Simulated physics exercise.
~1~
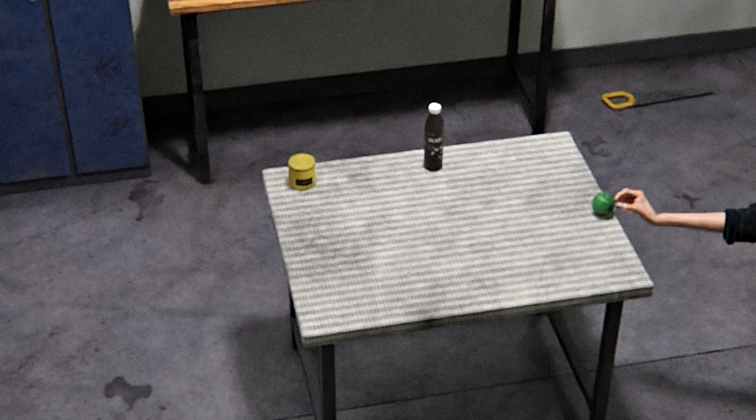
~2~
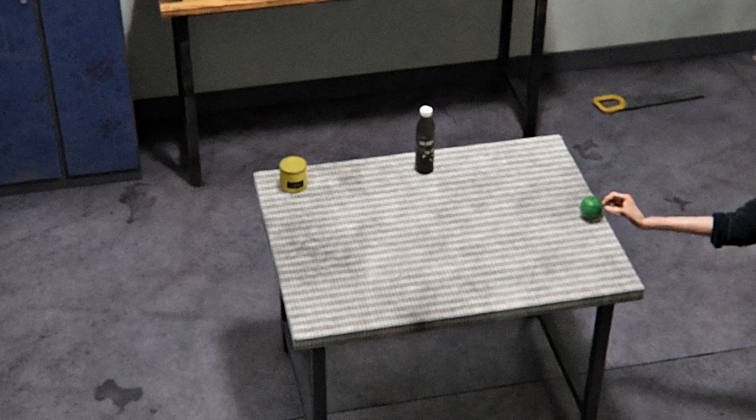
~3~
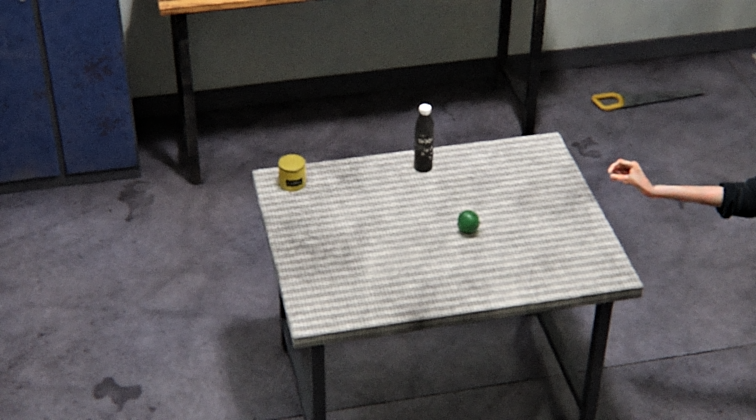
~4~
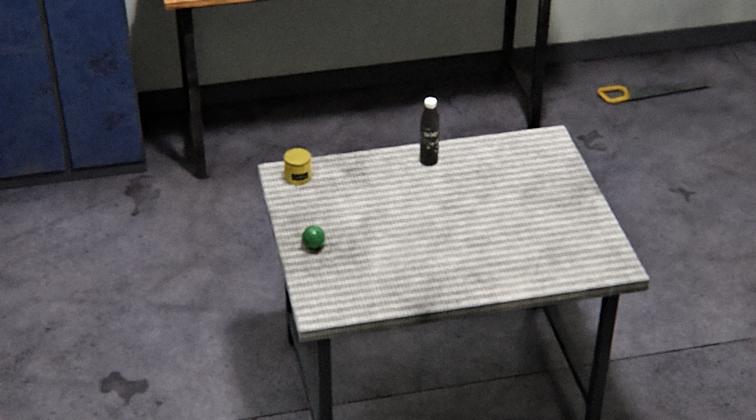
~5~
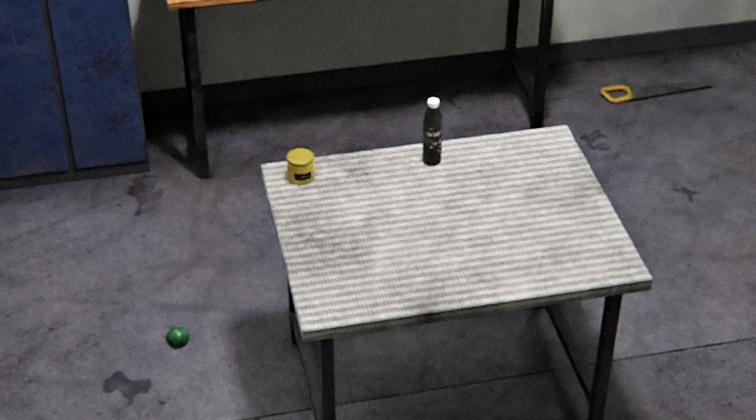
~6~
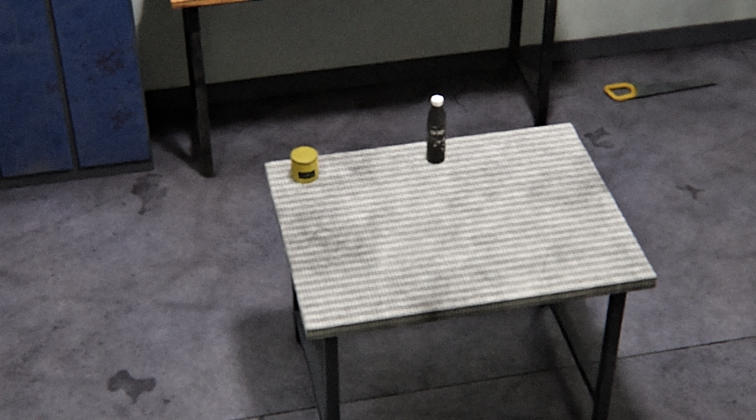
Green apple pushed by a hand rolling left across a table past a bottle and jar, dropping off and leaving view.
